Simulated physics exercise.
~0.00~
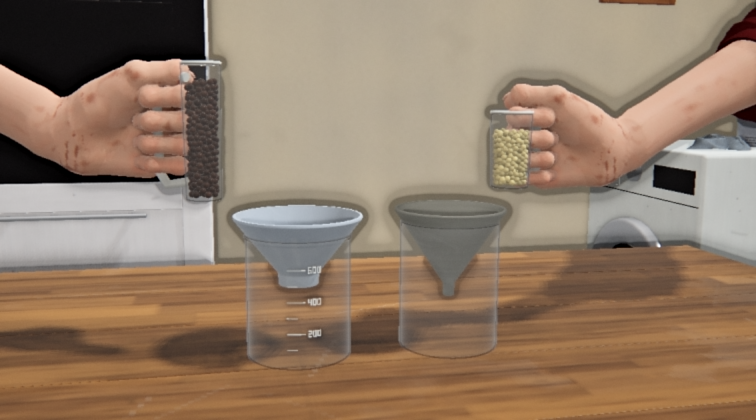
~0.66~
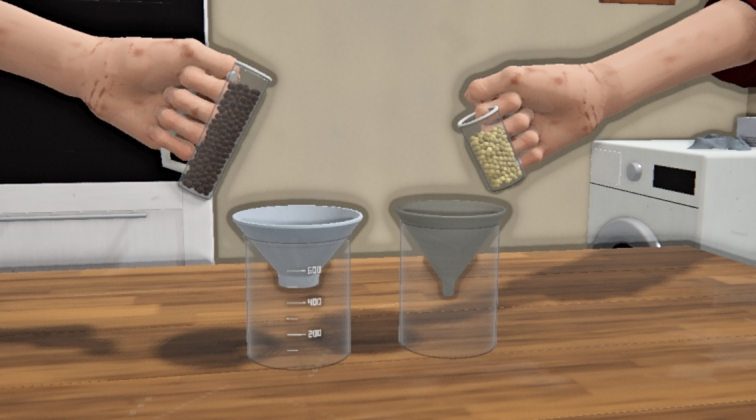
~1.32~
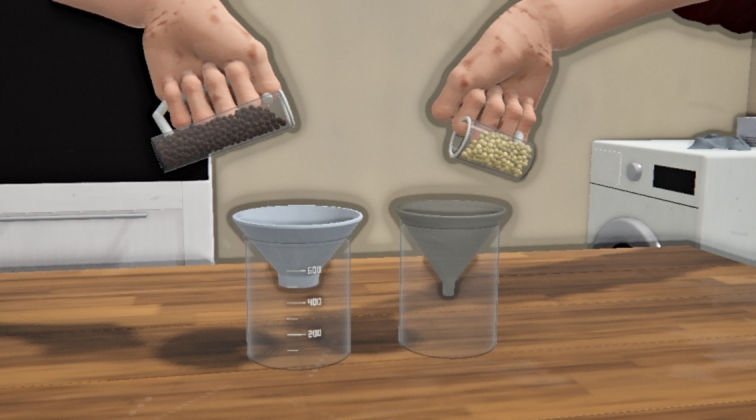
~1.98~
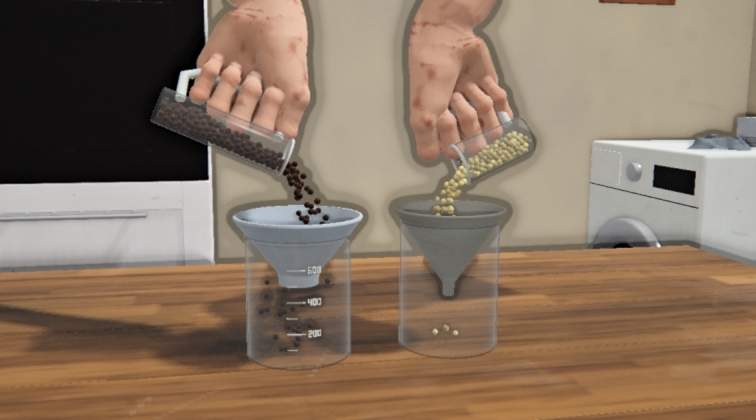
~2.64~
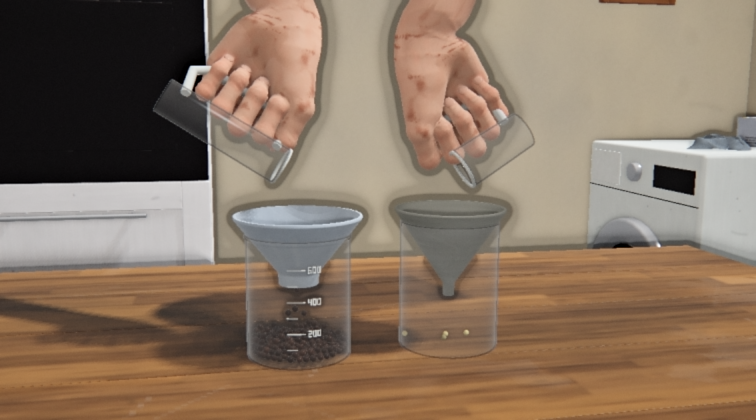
In this clip, two hands tip cups of dark and pale yellow beads over funnels set in clear jars on a wooden table; the dark beads all settle in the left jar, while only a few pale ones reach the right jar, the rest staying in its funnel.
